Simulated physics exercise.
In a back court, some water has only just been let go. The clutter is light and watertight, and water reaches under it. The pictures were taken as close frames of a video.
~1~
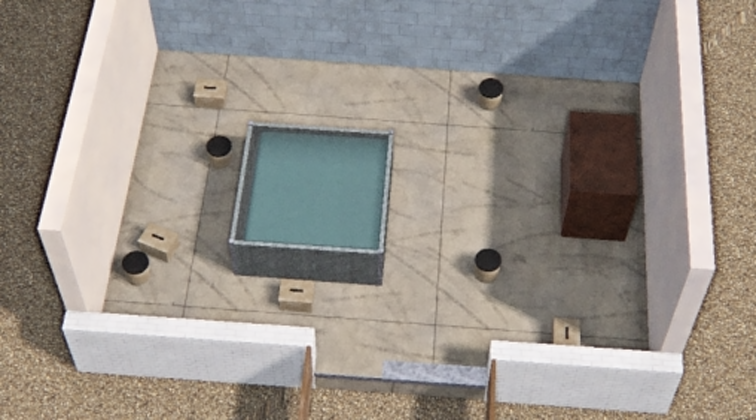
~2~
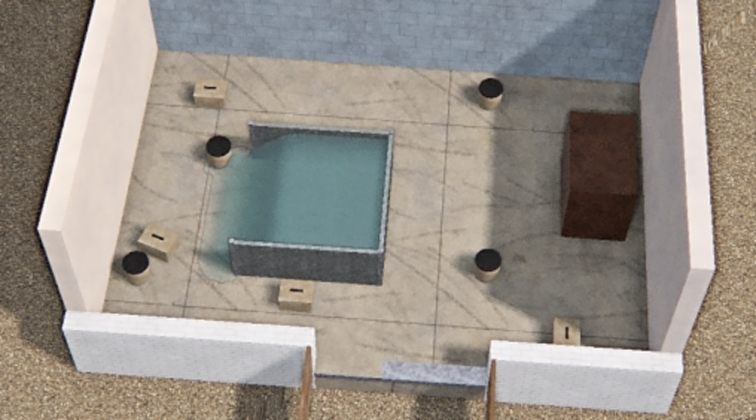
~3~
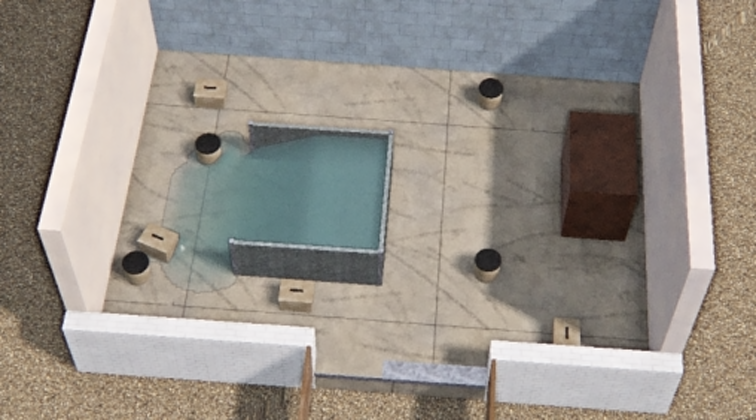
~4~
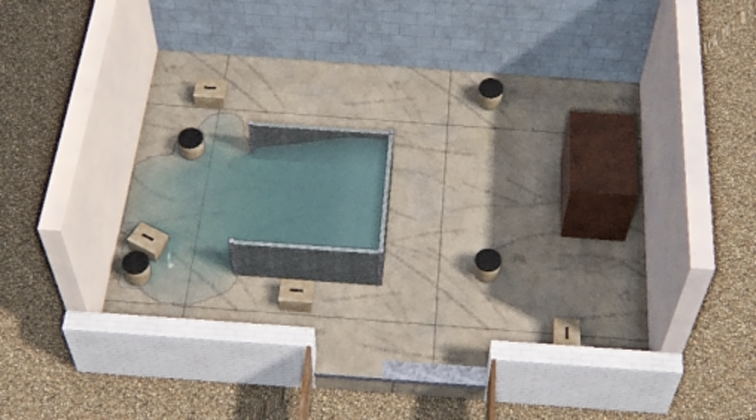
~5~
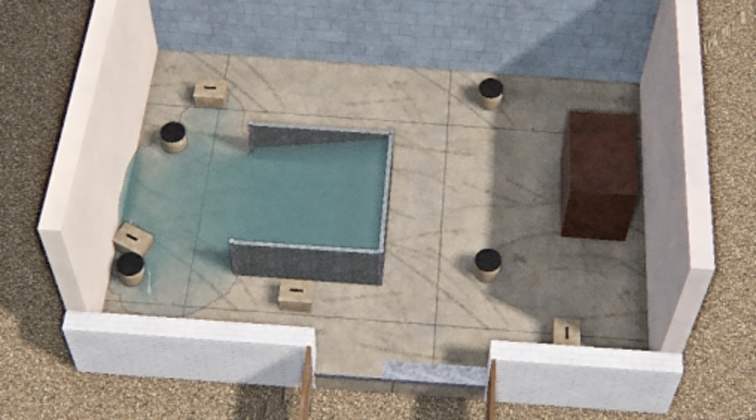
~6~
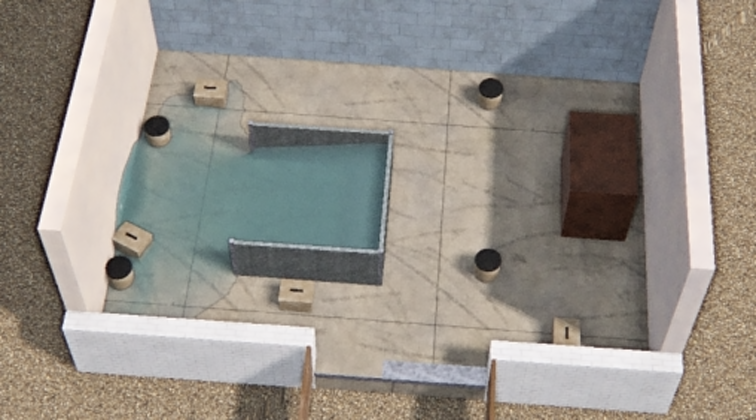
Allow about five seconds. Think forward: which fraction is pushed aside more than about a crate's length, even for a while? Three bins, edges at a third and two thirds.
Counting the far movers, it's high - two thirds or more.
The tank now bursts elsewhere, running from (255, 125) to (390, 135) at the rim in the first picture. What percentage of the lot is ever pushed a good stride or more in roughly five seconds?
Close to 50 in a hundred.
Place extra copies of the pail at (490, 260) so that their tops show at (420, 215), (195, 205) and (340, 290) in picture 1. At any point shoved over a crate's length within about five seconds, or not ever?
Stays put, displaced, displaced.
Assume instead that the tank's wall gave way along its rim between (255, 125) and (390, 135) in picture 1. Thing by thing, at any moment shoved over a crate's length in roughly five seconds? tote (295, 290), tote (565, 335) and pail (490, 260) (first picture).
Working through them in order, the first not displaced that far, the second not displaced that far and the last not displaced that far.
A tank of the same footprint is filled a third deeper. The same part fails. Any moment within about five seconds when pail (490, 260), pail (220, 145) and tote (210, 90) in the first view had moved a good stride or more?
Well, one by one: Not carried that far, carried that far, carried that far.
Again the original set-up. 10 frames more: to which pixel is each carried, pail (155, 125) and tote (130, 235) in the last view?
Look for them at about (277, 74) and about (273, 312).
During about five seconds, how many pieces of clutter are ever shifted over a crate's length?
7 of them.
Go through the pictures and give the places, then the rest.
The first picture shows a pail at (219, 146), on the bottom; a tote at (158, 238) rests on the ground; 0 of 8 have shifted.
The second picture shows a pail at (218, 146) rests on the ground; a tote at (158, 238), on the bottom; 0 of 8 have shifted.
The third picture shows a pail at (208, 143) rests on the ground, close to its start; a tote at (158, 238), on the bottom; 1 of 8 have shifted.
The fourth picture shows a pail at (190, 138), on the bottom, a stride from its start; a tote at (148, 238), on the bottom, close to its start; 2 of 8 have shifted.
The fifth picture shows a pail at (172, 132) rests on the ground, a stride from its start; a tote at (132, 238) rests on the ground, a stride from its start; 3 of 8 have shifted.
The sixth picture shows a pail at (156, 126), on the bottom, a stride from its start; a tote at (131, 237) rests on the ground, a stride from its start; 3 of 8 have shifted.
A moment on, 1 of 8 are well off their spots; 3 afloat.
Next, 3 of 8 are well off their spots; 1 afloat.
Later, 5 of 8 are well off their spots; 1 afloat.
In the end, 7 of 8 are well off their spots, and 7 have been at some point; 2 afloat.
